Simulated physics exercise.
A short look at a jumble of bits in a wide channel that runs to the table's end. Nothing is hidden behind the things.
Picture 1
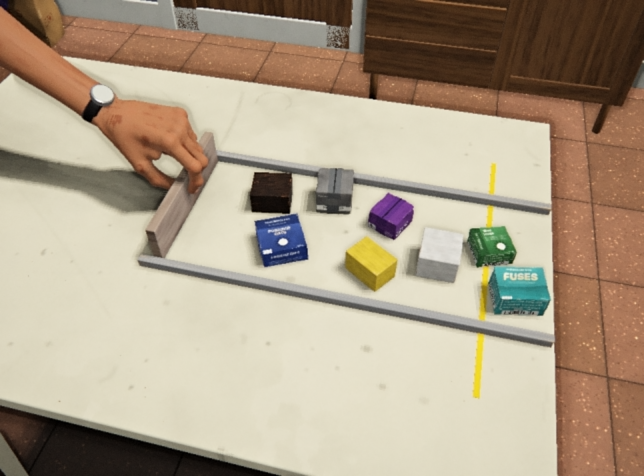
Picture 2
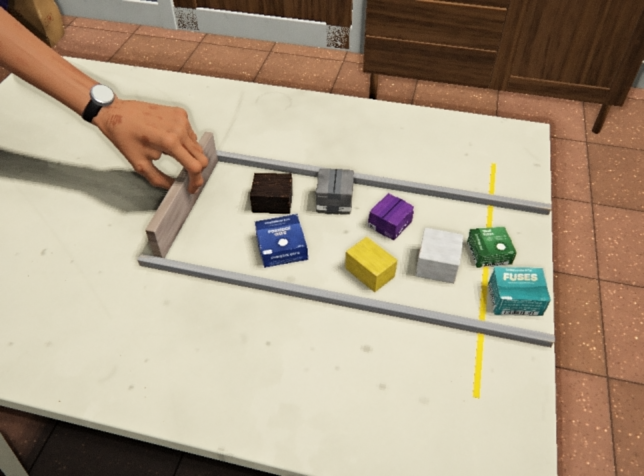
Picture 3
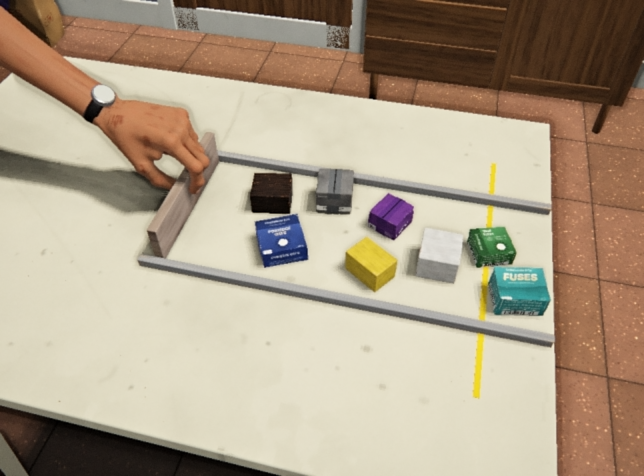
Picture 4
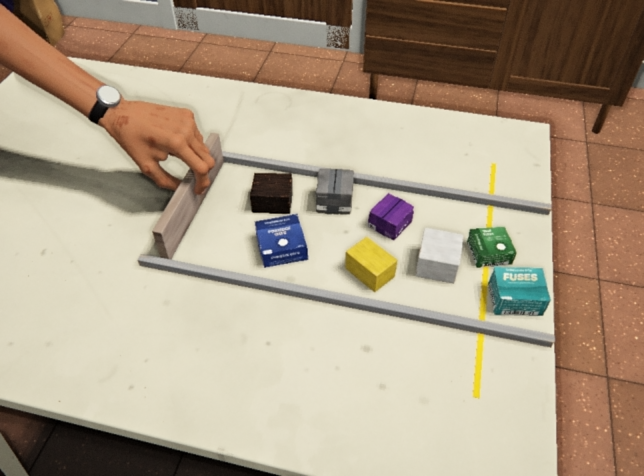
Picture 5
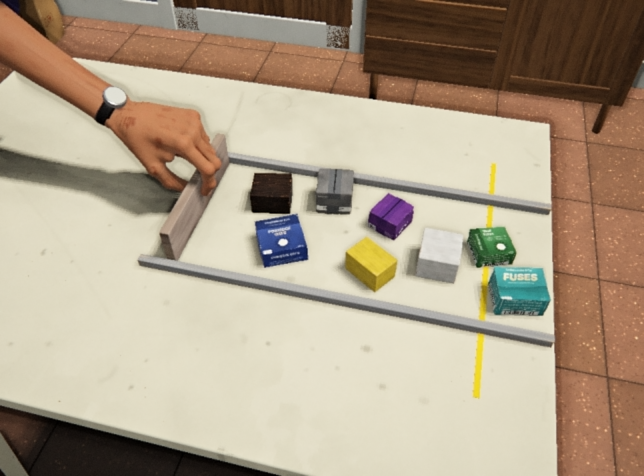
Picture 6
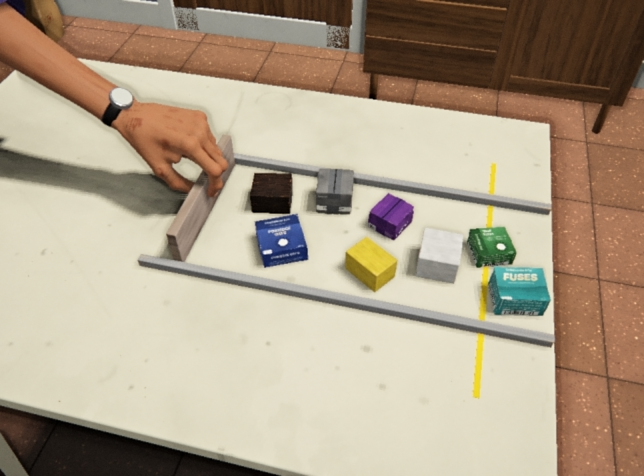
To begin with, a hand with a watch holds an upright board at the left end of a channel between two grey rails, with small coloured boxes and blocks spread out on the pale table. The hand then slides the board slightly right, while the boxes and blocks stay still.
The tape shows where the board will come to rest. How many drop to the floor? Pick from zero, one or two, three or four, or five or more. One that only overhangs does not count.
Outcome: The number that fall off is three or four.
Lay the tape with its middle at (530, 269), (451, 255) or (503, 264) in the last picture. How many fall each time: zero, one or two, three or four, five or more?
One after another: Five or more; 1 or 2; five or more.
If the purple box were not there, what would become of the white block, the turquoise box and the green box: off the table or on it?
The white block stays on; the turquoise box falls; the green box goes over.
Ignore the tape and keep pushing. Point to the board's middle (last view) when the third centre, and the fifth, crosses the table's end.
About (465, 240), then (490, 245).
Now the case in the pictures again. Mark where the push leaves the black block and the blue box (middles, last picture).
The black block at (511, 236), the blue box at (510, 291).
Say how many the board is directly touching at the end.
In contact: 2.
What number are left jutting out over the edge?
It comes to 3.
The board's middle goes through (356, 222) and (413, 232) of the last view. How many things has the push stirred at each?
First 6, then 8.
Early on, none off yet; turquoise box at rest near (518, 292); green box at rest near (491, 247); white block at rest near (441, 257).
Finally, the number that fall off is three or four; lost, white block, green box and turquoise box.
